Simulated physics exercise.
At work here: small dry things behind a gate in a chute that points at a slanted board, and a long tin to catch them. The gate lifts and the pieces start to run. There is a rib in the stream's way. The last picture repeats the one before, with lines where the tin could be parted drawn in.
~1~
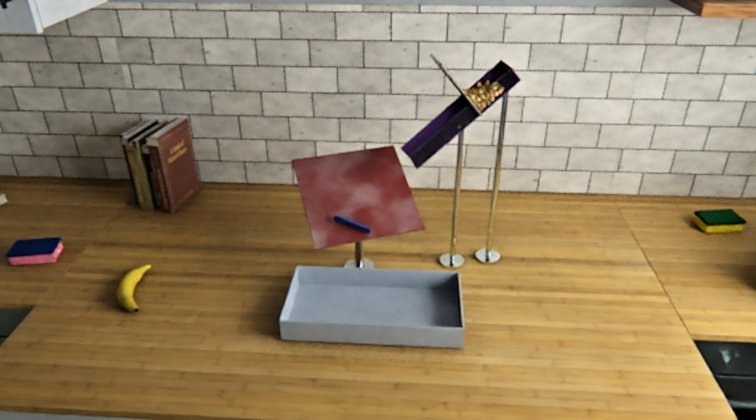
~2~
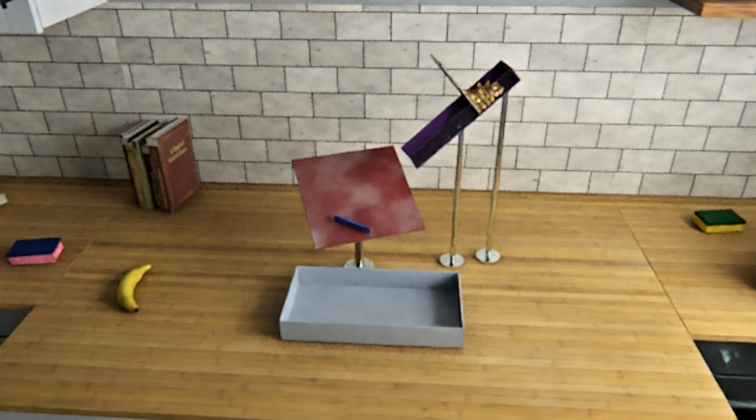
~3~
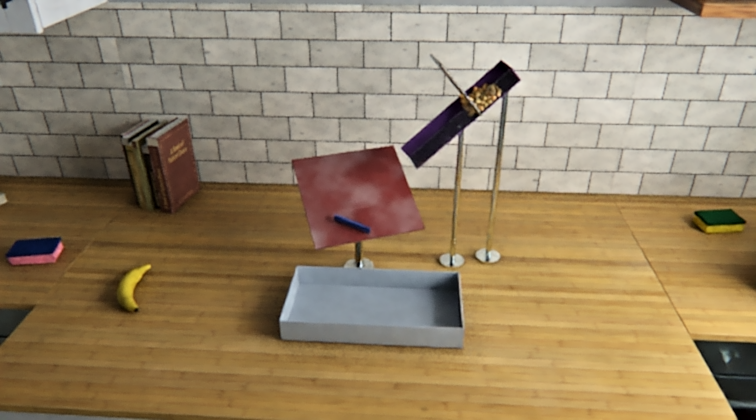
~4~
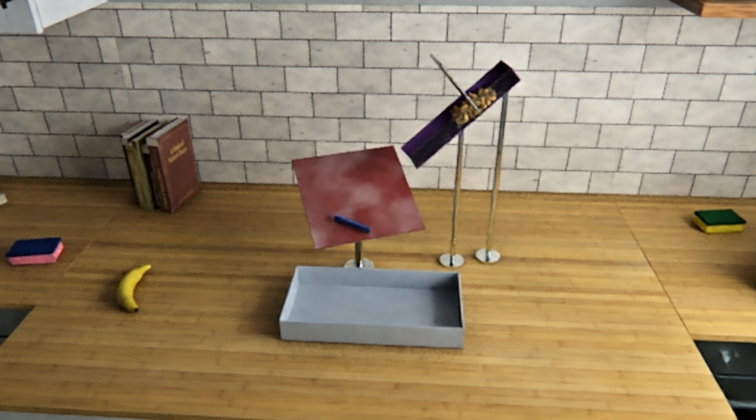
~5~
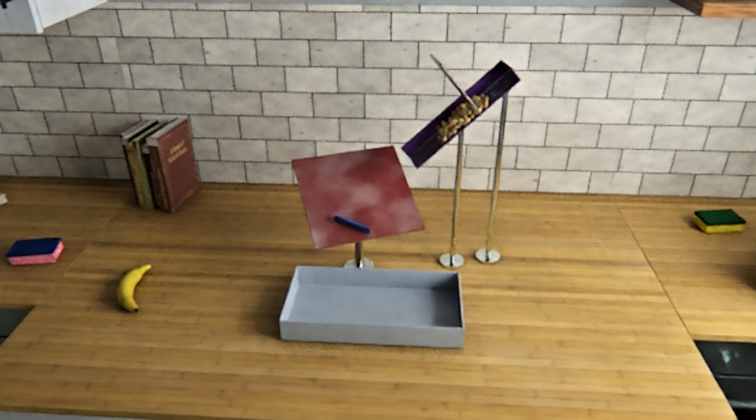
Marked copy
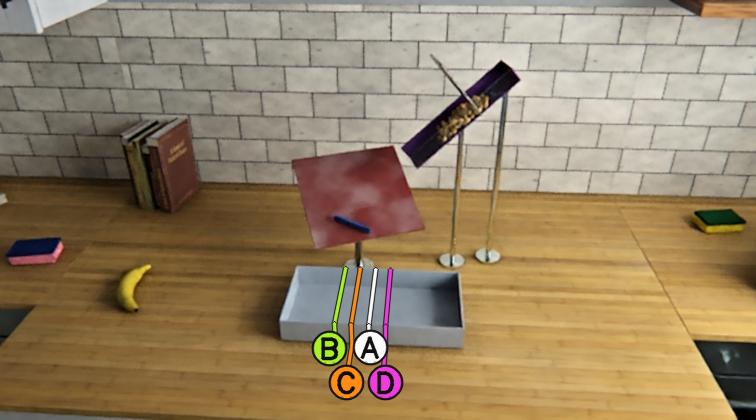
At the start, a clump of small tan pieces sits near the top of a sloping purple chute on thin stands, above a tilted red board and an empty grey tin. The pieces then begin sliding down the chute to the left, spreading into a longer stream while everything else stays still.
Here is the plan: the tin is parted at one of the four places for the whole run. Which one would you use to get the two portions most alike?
Take D.
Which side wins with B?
The right side.
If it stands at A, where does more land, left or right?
More lands on the right.
On the marked copy, line A crosses the front rim at (368, 324); line B crosses the front rim at (334, 323); line C crosses the front rim at (351, 323); line D crosses the front rim at (385, 325).
For line A, of what is caught, a small share on the left of the divider, the bulk on the right.
For line B, of what is caught, a small share on the left of the divider, all but a few on the right.
For line C, of what is caught, a small share on the left of the divider, the bulk on the right.
For line D, of what is caught, close to a third on the left of the divider, close to two thirds on the right.
